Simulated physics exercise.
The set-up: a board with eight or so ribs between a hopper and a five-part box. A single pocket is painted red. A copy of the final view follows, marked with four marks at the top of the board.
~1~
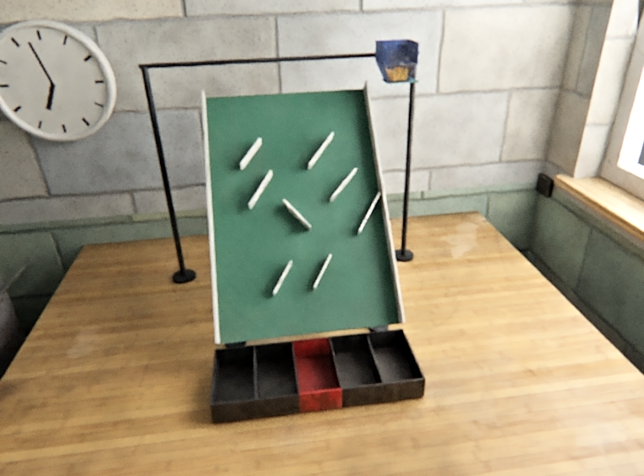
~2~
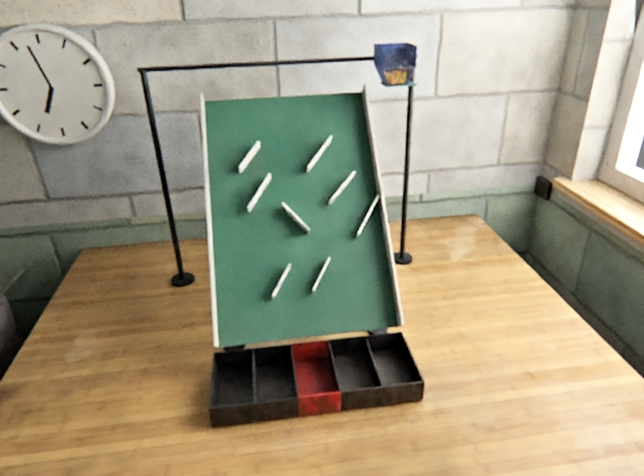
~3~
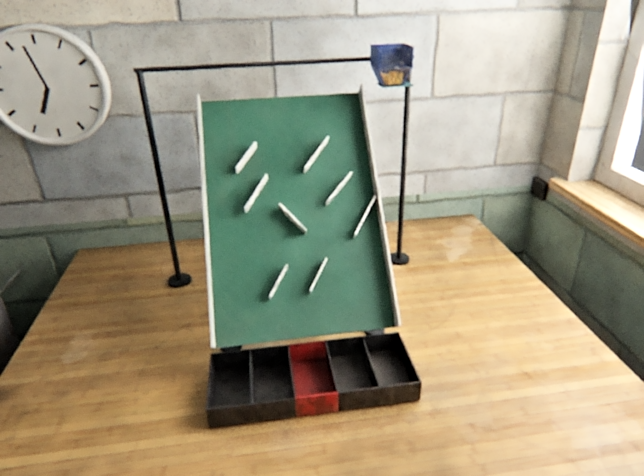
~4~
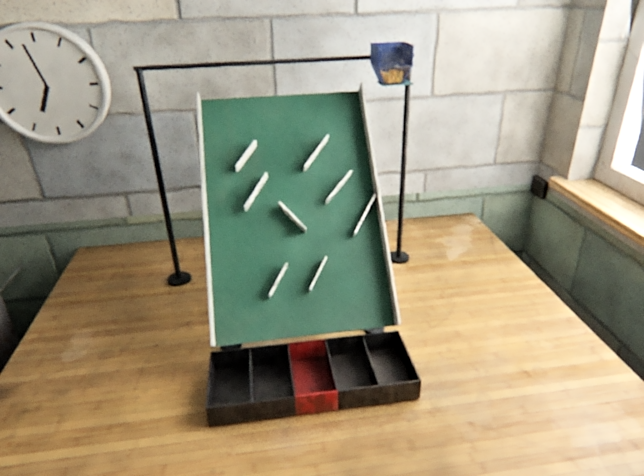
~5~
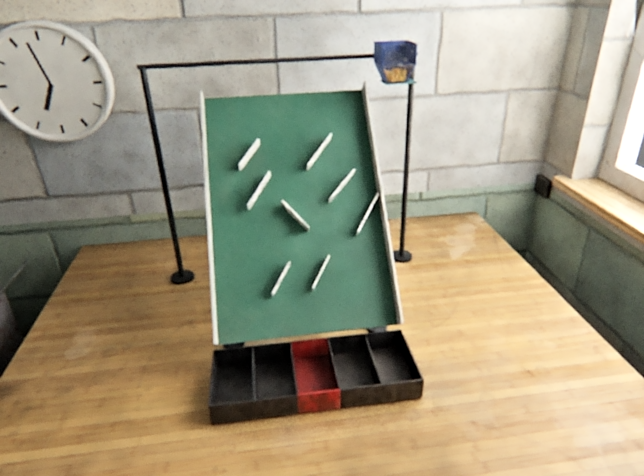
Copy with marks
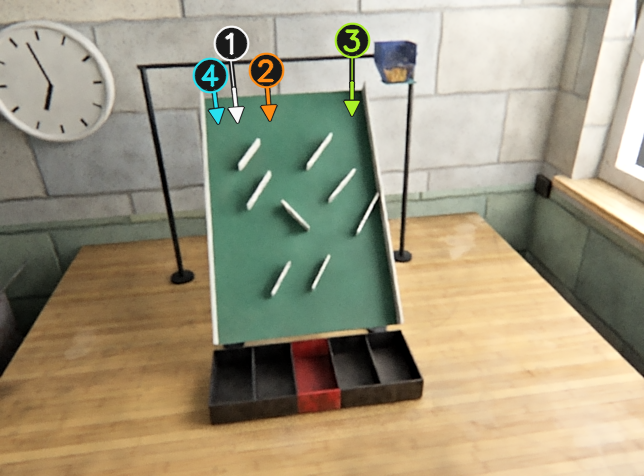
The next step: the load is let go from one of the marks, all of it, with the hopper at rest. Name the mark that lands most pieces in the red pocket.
3 is best.
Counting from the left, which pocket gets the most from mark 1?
The first.
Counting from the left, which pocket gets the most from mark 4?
The first.
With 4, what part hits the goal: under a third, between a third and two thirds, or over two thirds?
Mark 4 gives under a third.
On the marked copy, mark 1 meets the board at (237, 117); mark 2 meets the board at (269, 115); mark 3 meets the board at (352, 110); mark 4 meets the board at (217, 118).
If 1 is chosen, not one piece in the red pocket, almost all in other pockets, about a tenth outside the box.
If 2 is chosen, about a tenth in the red pocket, the larger part in other pockets, about a tenth outside the box.
If 3 is chosen, roughly half in the red pocket, roughly half in other pockets, just a few held on the board, just a few outside the box.
If 4 is chosen, not one piece in the red pocket, the larger part in other pockets, roughly a quarter outside the box.
